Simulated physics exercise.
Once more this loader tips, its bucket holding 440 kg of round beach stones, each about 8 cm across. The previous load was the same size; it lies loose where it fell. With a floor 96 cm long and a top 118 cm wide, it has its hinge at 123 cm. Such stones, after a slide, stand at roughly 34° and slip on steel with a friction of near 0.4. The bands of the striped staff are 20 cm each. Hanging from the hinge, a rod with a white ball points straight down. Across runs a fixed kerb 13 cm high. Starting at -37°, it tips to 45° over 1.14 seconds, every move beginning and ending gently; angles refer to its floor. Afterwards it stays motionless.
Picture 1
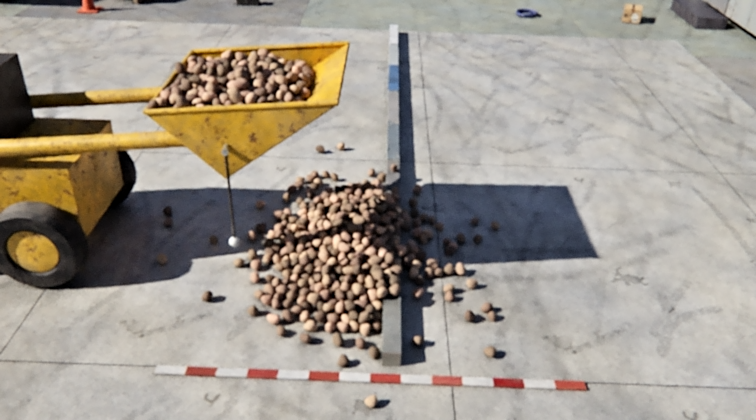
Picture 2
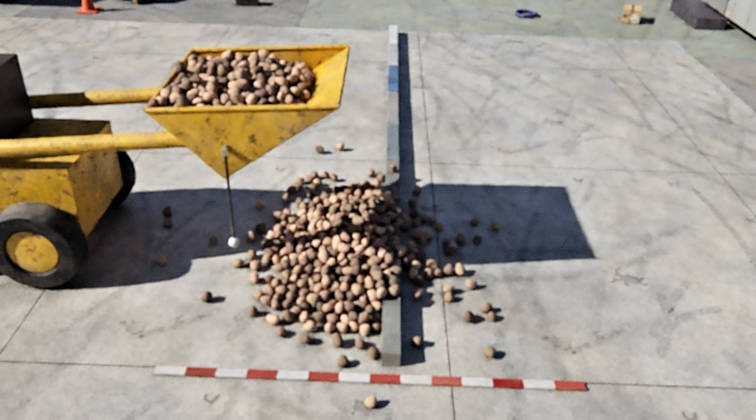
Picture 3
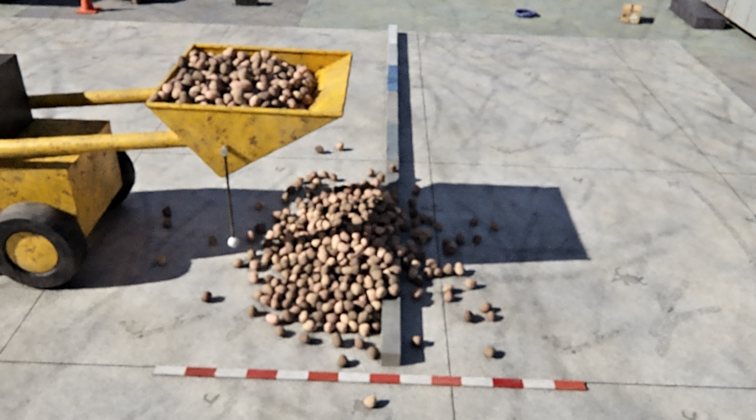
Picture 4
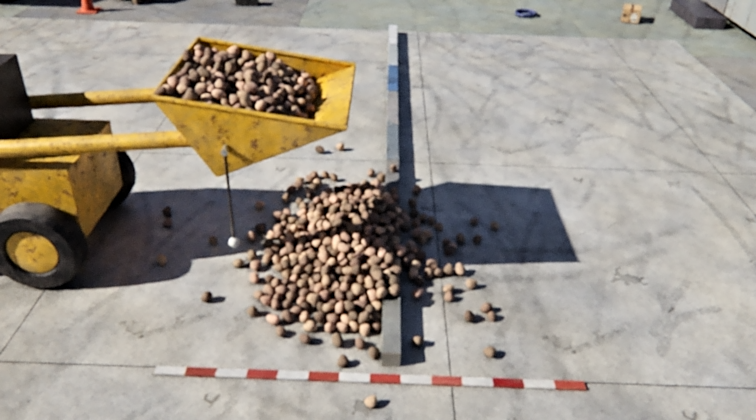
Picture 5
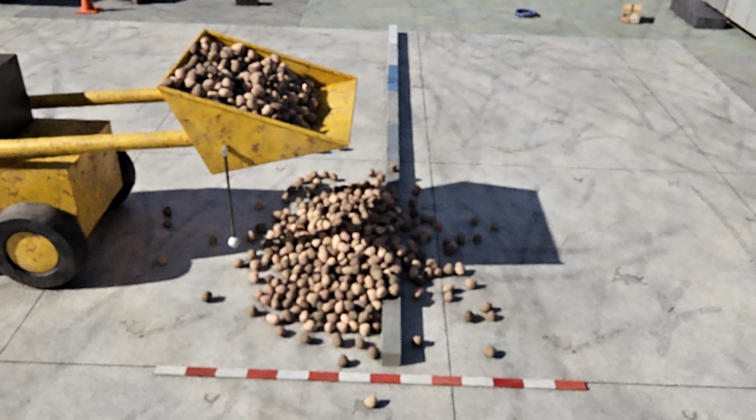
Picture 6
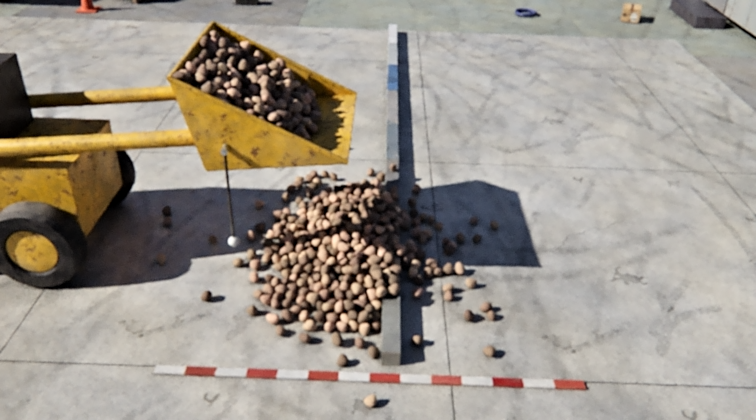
Yellow loader bucket full of round stones slowly tilting forward, its lip lowering above a loose stone pile straddling a kerb.
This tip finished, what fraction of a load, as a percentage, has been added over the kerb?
About 27 per cent of a load.
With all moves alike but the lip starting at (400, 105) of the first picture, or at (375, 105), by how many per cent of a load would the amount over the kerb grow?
Some 85 percent, and then 55 percent.
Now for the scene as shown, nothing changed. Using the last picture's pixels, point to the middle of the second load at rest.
Middle: Approx. (350, 234) px.
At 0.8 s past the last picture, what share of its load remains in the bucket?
45 %.
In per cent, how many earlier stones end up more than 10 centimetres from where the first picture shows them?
Estimate: 25 %, roughly.
Then, 0.4 s after the last picture the floor is at 33°; in per cent of one load, 99 in the bucket, 93 on this side of the kerb, 8 over the kerb; the foremost stones are at (480, 268).
Then, 0.8 s after the last picture the floor is at 45°; in per cent of one load, 43 in the bucket, 150 on this side of the kerb, 8 over the kerb; the foremost stones are at (480, 268).
Then, 1.1 s after the last picture the floor is at 45°; in per cent of one load, 2 in the bucket, 176 on this side of the kerb, 22 over the kerb; the foremost stones are at (482, 264).
Then, 3.8 s after the last picture the floor is at 45°; in per cent of one load, 0 in the bucket, 166 on this side of the kerb, 34 over the kerb; the foremost stones are at (560, 267). Net gain over the kerb, 27.
